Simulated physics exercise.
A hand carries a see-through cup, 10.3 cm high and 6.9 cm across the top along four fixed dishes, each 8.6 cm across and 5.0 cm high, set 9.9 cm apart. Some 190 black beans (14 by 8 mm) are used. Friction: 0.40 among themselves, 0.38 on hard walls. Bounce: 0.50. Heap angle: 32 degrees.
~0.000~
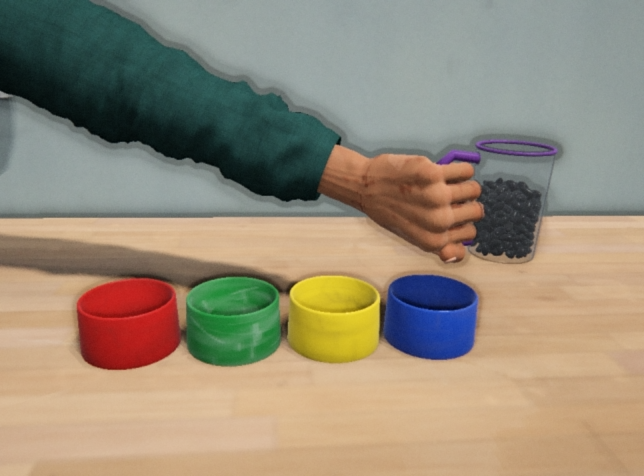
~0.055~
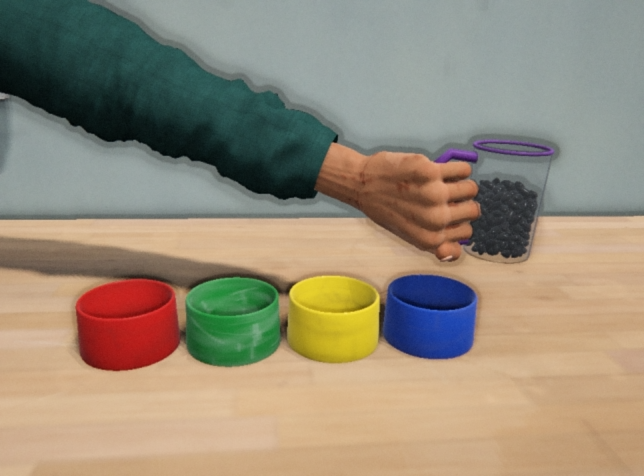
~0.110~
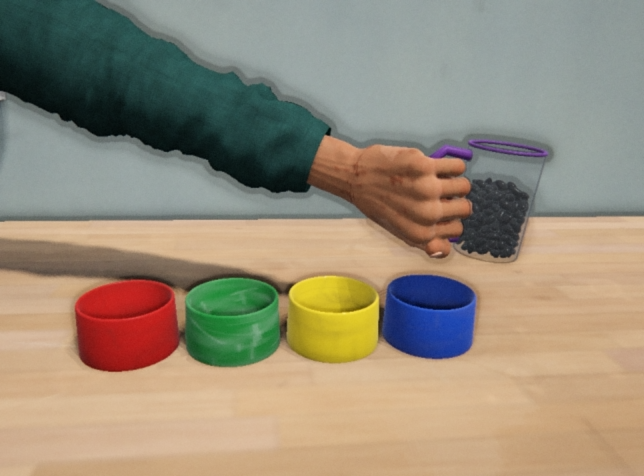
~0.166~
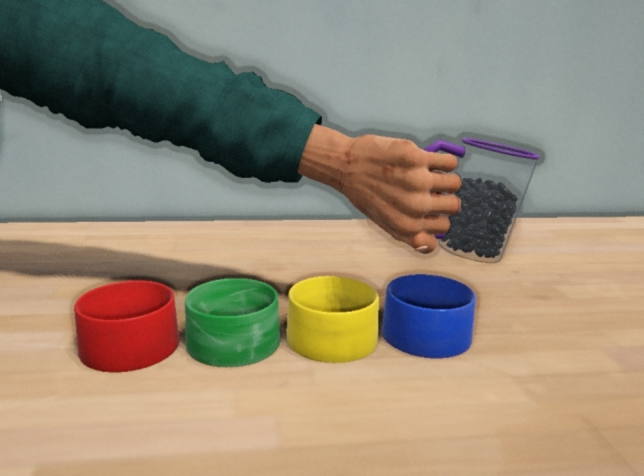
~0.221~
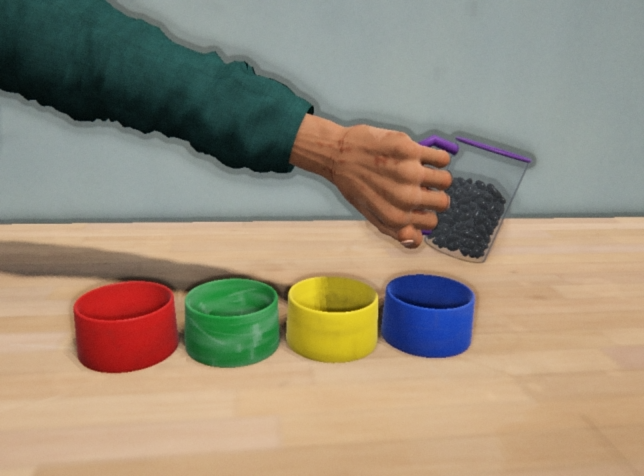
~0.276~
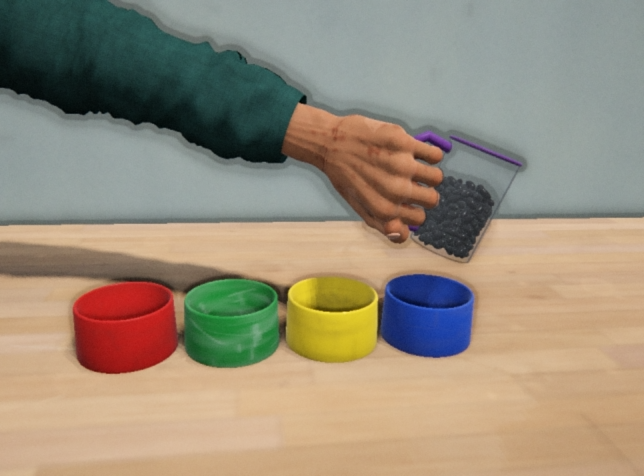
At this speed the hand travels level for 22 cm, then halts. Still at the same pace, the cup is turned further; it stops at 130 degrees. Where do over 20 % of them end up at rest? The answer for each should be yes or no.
Red - no, blue - no, green - no, yellow - yes, counter - no.
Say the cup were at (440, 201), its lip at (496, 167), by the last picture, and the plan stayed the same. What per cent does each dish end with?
In the end red holds 0, blue holds 0, green holds 0, yellow holds 100.
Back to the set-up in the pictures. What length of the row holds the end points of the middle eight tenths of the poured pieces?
5 cm.
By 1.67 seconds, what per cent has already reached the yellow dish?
Estimate: Near 100 %.
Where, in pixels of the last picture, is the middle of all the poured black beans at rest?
Roughly pixel (335, 315).
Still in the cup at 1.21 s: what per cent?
Roughly 95 per cent, give or take.
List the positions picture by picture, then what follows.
The first frame shows cup at (508, 201), tilt 0 degrees, lip at (551, 148), moved 0.0 cm; middle of the pieces at (501, 216); blue dish at (433, 292); yellow dish at (335, 294); green dish at (233, 296); red dish at (127, 298).
The second frame shows cup at (504, 201), tilt 1 degrees, lip at (548, 149), moved 0.2 cm; middle of the pieces at (497, 216).
The third frame shows cup at (496, 201), tilt 5 degrees, lip at (541, 151), moved 0.9 cm; middle of the pieces at (488, 215).
The fourth frame shows cup at (484, 201), tilt 10 degrees, lip at (533, 155), moved 2.0 cm; middle of the pieces at (476, 214).
The fifth frame shows cup at (473, 201), tilt 15 degrees, lip at (525, 159), moved 3.0 cm; middle of the pieces at (463, 214).
The sixth frame shows cup at (462, 201), tilt 20 degrees, lip at (516, 163), moved 4.1 cm; middle of the pieces at (451, 213); blue dish at (429, 291); yellow dish at (333, 294); green dish at (231, 297); red dish at (124, 301). The cup turns about 95 degrees a second and travels 19 cm a second.
After 0.84 s, tilt 72 degrees; cup holds 100 %.
After 1.21 s, tilt 107 degrees; cup holds 95 %, yellow 5 %.
After 1.67 s, tilt 130 degrees; cup holds 0 %, yellow 100 %.
At rest (2.1 s), red 0 %, blue 0 %, green 0 %, yellow 100 %, counter 0 %.
